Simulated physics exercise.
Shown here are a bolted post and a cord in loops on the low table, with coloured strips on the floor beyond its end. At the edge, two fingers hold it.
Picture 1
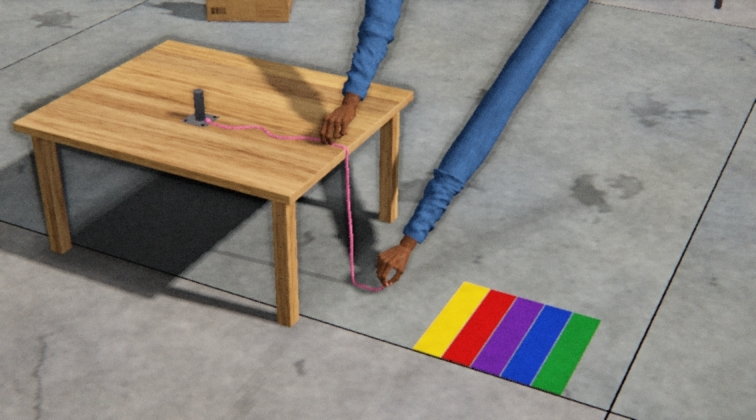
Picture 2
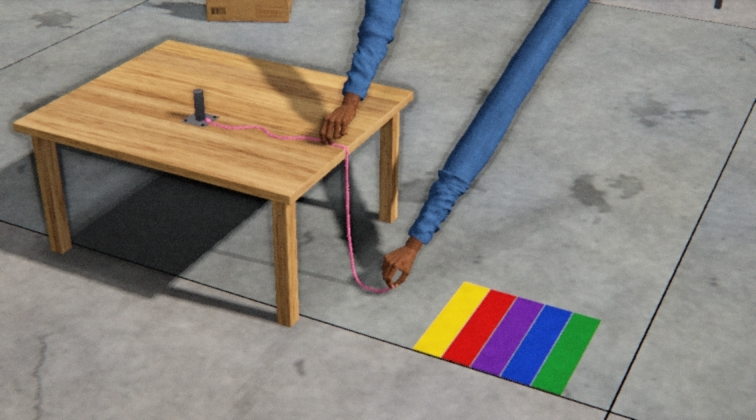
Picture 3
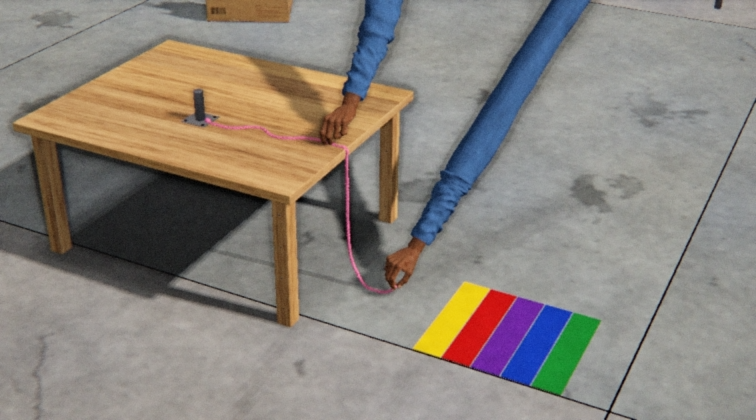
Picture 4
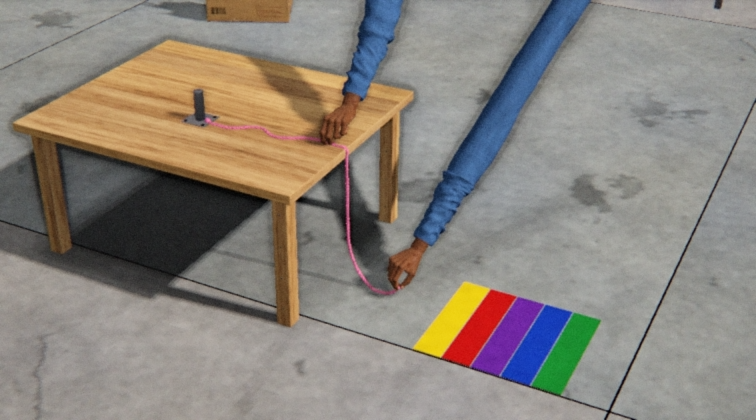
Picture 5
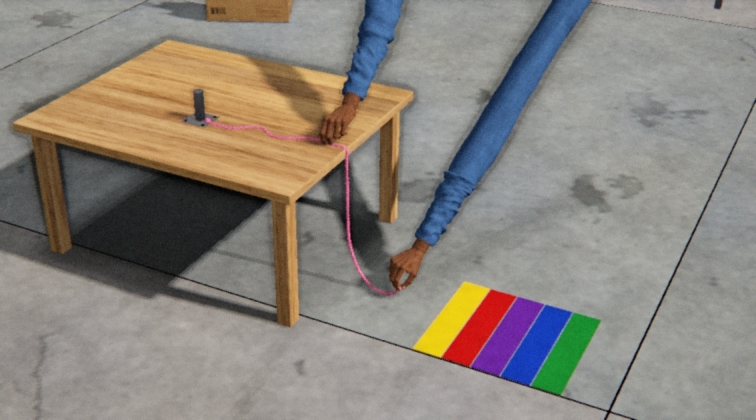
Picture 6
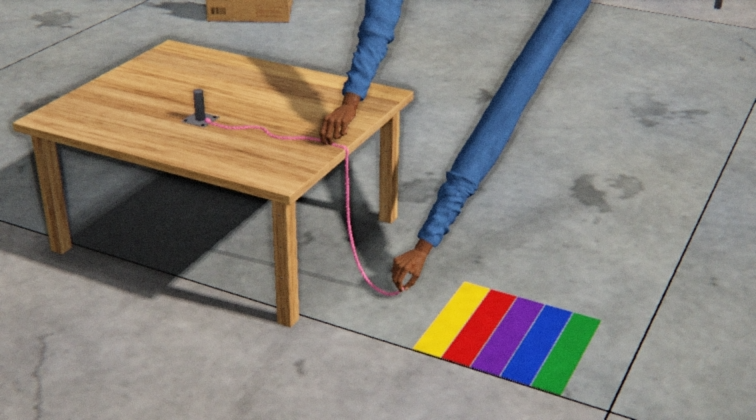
At the start, a pink cord runs from a dark post across a wooden table, pinched at the edge by one hand, while another hand holds its hanging end near coloured floor strips. The lower hand then shifts slightly right, drawing the end a little nearer the yellow strip.
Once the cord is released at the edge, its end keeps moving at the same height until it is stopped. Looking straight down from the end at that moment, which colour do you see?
You see red.
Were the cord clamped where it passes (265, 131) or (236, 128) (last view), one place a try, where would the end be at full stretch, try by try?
Roughly (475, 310), then roughly (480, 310).
Soon after, end near (439, 299); short of the strips.
After that, end near (466, 307); over yellow.
At the stop, end near (482, 312); over red. The end stops over the red strip.
